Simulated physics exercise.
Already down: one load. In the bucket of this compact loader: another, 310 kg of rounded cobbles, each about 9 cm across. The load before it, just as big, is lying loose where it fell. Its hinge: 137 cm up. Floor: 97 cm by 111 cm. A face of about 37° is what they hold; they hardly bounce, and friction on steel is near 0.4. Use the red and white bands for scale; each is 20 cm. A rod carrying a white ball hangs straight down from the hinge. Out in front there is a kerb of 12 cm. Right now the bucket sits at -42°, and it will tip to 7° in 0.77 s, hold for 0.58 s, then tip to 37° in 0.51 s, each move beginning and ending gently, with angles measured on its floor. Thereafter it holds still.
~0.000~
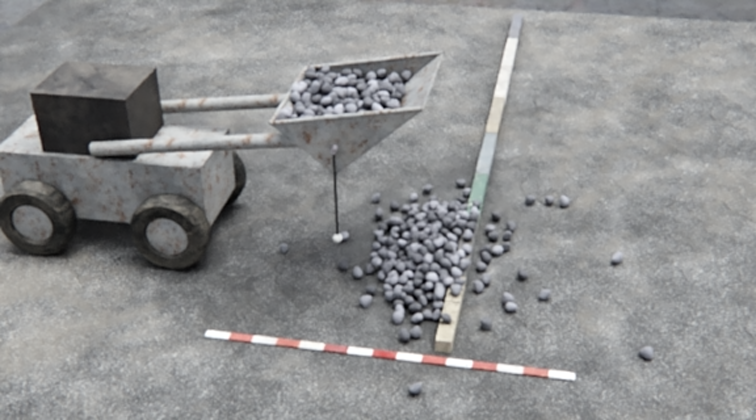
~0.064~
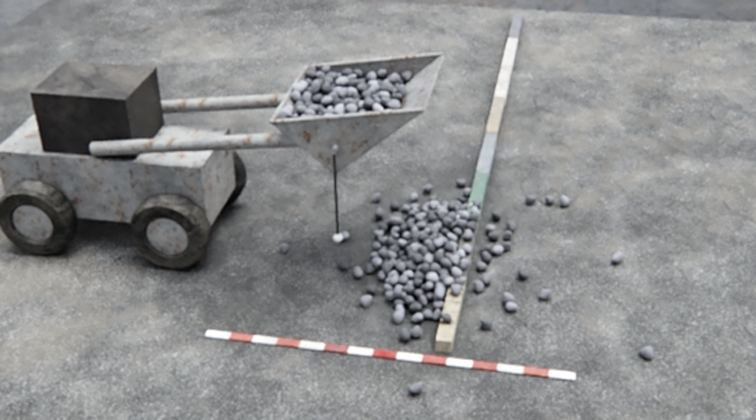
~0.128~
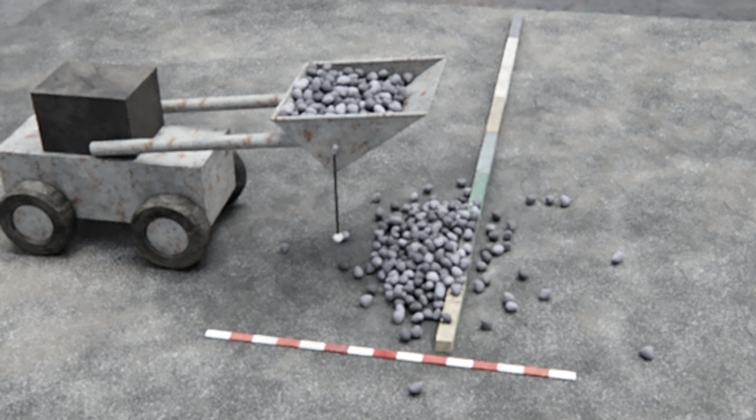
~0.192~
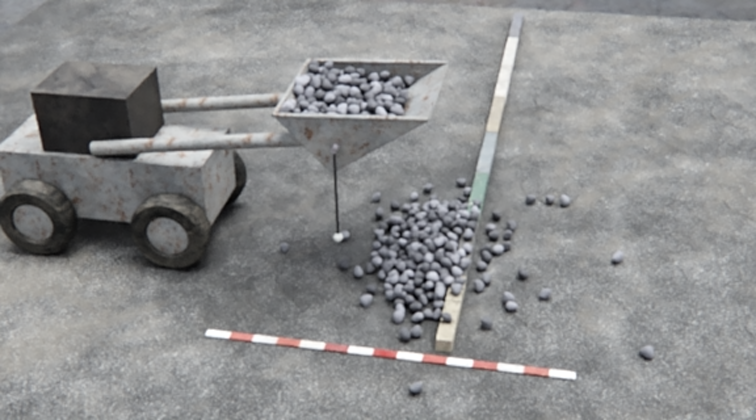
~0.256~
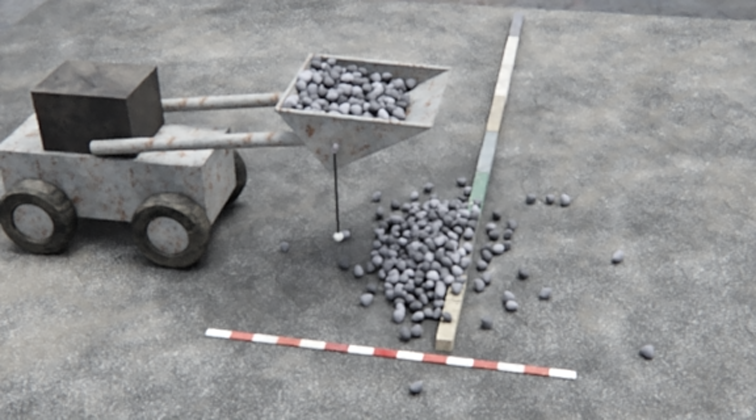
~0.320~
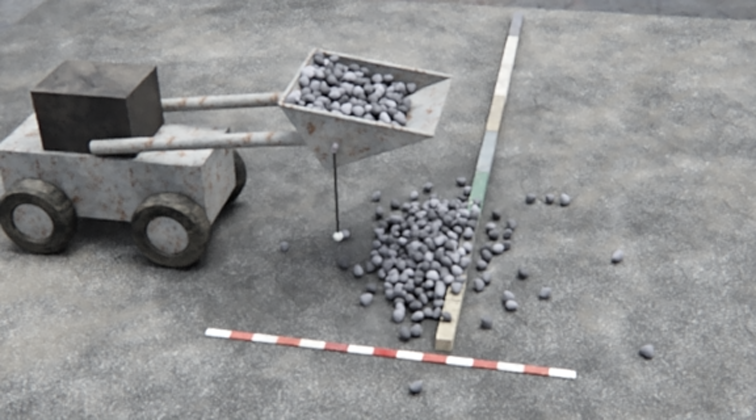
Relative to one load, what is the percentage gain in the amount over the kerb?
A gain of about 63 per cent.
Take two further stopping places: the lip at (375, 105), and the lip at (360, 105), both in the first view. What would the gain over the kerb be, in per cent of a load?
Roughly 10 and 0 per cent, in that order.
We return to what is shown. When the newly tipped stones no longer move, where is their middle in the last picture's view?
Roughly pixel (485, 253) in the last view.
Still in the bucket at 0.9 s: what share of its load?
Roughly 100 parts in a hundred of the load.
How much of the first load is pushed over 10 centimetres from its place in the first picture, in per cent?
The answer is about 10 per cent.
After 0.6 s the floor is at -0°; in per cent of one load, 100 in the bucket, 92 on this side of the kerb, 8 over the kerb; the foremost stones are at (560, 255).
After 0.9 s the floor is at 7°; in per cent of one load, 100 in the bucket, 92 on this side of the kerb, 8 over the kerb; the foremost stones are at (560, 255).
After 2.3 s the floor is at 37°; in per cent of one load, 22 in the bucket, 156 on this side of the kerb, 21 over the kerb; the foremost stones are at (566, 262).
After 5.1 s the floor is at 37°; in per cent of one load, 0 in the bucket, 129 on this side of the kerb, 71 over the kerb; the foremost stones are at (630, 272). Net gain over the kerb, 63.
